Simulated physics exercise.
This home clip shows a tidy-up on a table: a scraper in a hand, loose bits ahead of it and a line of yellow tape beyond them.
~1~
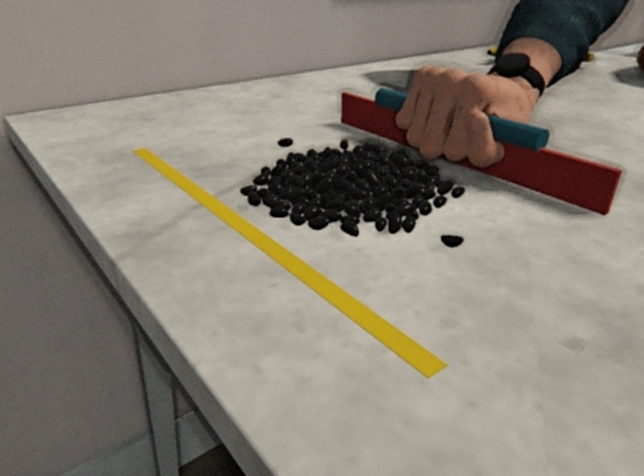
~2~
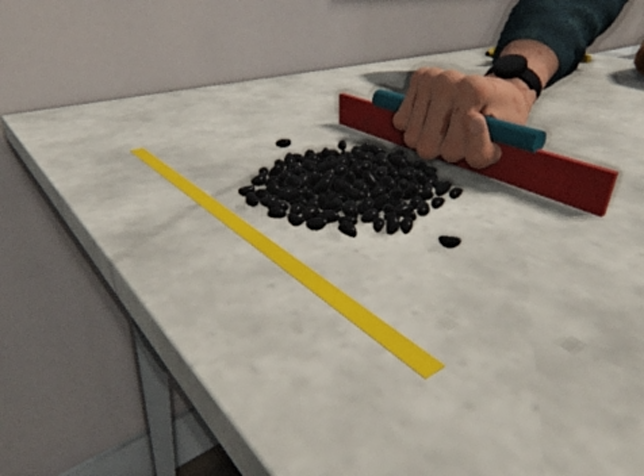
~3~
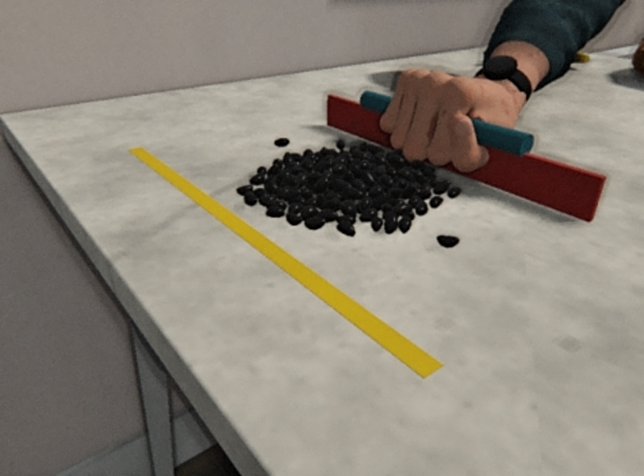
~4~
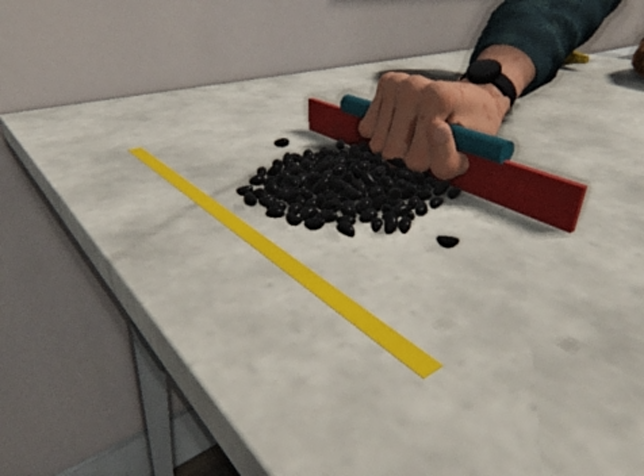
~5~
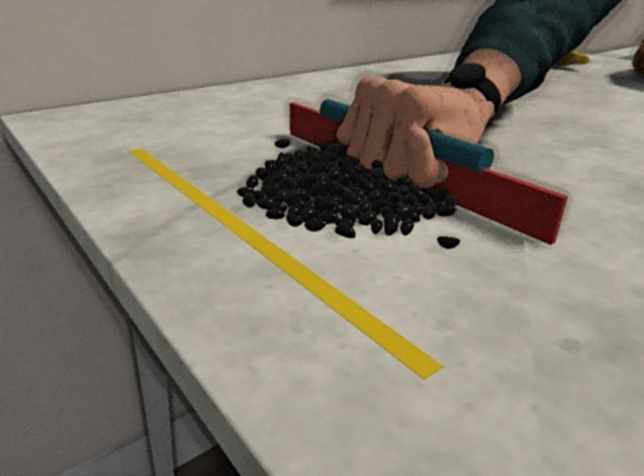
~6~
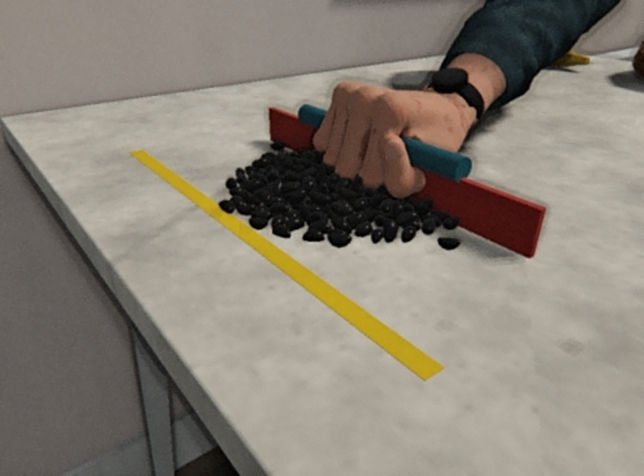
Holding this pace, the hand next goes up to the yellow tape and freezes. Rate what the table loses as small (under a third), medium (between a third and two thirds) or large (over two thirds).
Small.
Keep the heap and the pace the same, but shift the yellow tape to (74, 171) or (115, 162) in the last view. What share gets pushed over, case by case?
First try 90 per cent, second try 50 per cent.
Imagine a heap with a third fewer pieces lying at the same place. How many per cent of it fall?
Near 10 per cent of the pieces.
Just after the last frame, scraper still moving, near (301, 163); heap all on the table, its front near (152, 233).
A moment on, scraper stopped at the yellow tape; heap about a tenth over the edge.
Further on, scraper stopped at the yellow tape; heap roughly a quarter over the edge.
When it is over, scraper stopped at the yellow tape; heap roughly a quarter over the edge.
